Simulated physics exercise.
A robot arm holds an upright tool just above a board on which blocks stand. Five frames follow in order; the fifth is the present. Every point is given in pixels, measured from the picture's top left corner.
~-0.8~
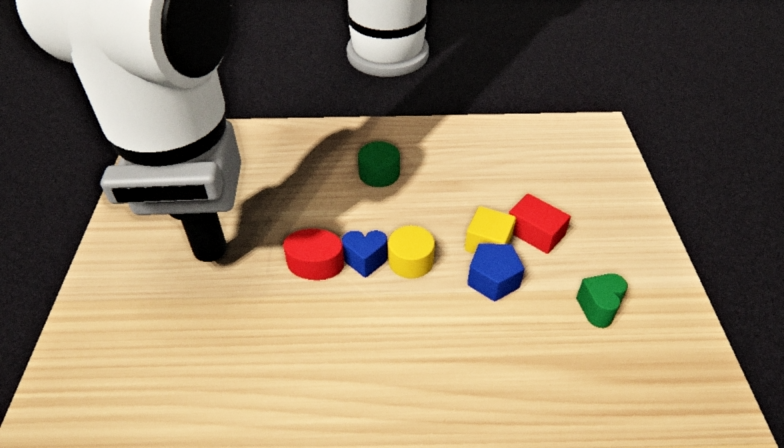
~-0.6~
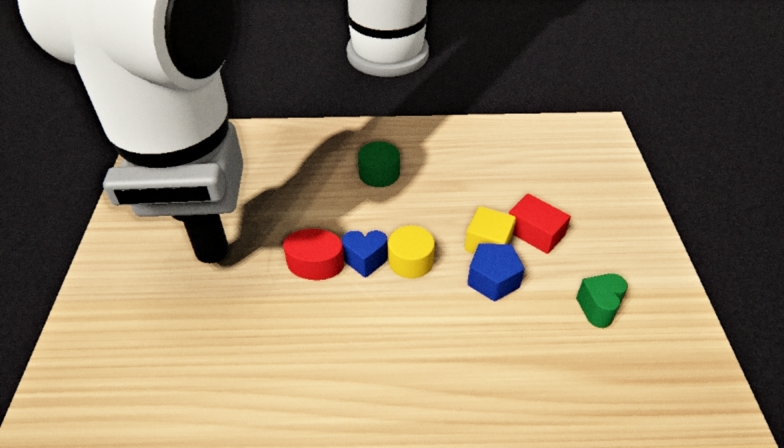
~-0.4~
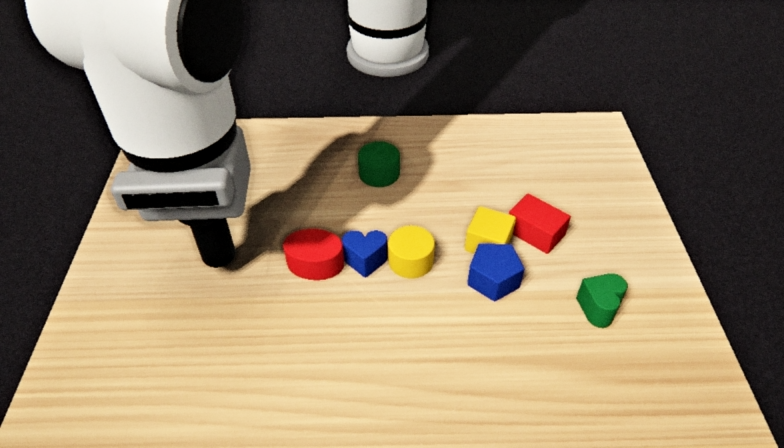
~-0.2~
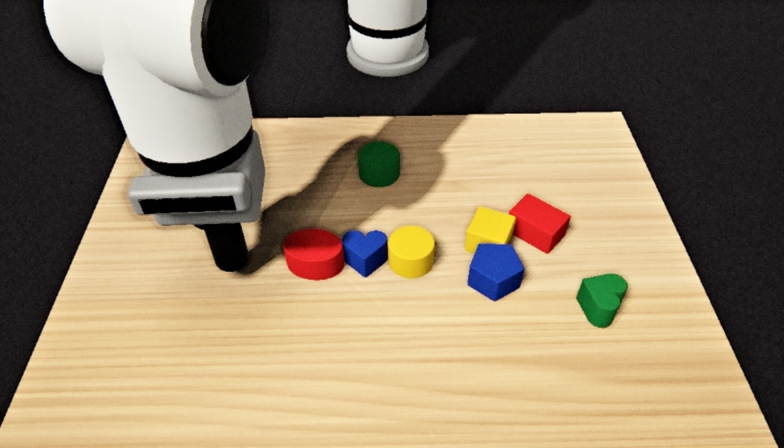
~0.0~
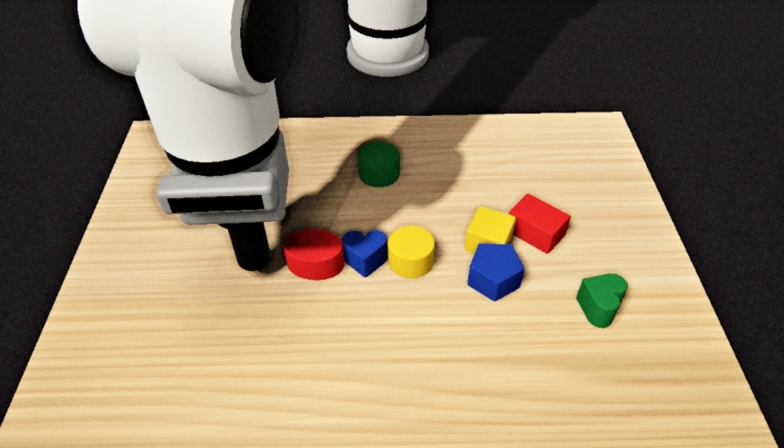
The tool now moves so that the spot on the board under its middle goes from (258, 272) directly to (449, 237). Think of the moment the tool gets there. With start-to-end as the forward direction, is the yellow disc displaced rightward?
Yes - that is the case.
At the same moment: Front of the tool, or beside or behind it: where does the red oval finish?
At the end of the path, the tool has already lost the red oval, which lies beside or behind it.
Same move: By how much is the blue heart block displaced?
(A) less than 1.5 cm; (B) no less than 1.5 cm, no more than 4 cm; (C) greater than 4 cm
I choose C.
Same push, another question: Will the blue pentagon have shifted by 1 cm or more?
Yes, I think so.
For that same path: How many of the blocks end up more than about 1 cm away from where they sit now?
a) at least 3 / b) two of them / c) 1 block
That would be a.
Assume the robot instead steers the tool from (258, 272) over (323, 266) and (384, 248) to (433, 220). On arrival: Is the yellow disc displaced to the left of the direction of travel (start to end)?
No.
On the path given first. One third of the way, tool at (323, 249); red oval at (367, 237); blue heart block at (415, 228), turned 20° anticlockwise; yellow disc at (452, 241).
Two thirds of the way, tool at (388, 237); red oval at (427, 244), turned 60° clockwise; blue heart block at (437, 214), turned 20° anticlockwise; yellow disc at (475, 250); yellow square at (497, 222); blue pentagon at (523, 266), turned 20° clockwise.
At the end, tool at (450, 225); red oval at (455, 247), turned 145° clockwise; blue heart block at (469, 199), turned 15° anticlockwise; yellow disc at (497, 268); yellow square at (498, 222); blue pentagon at (547, 272).
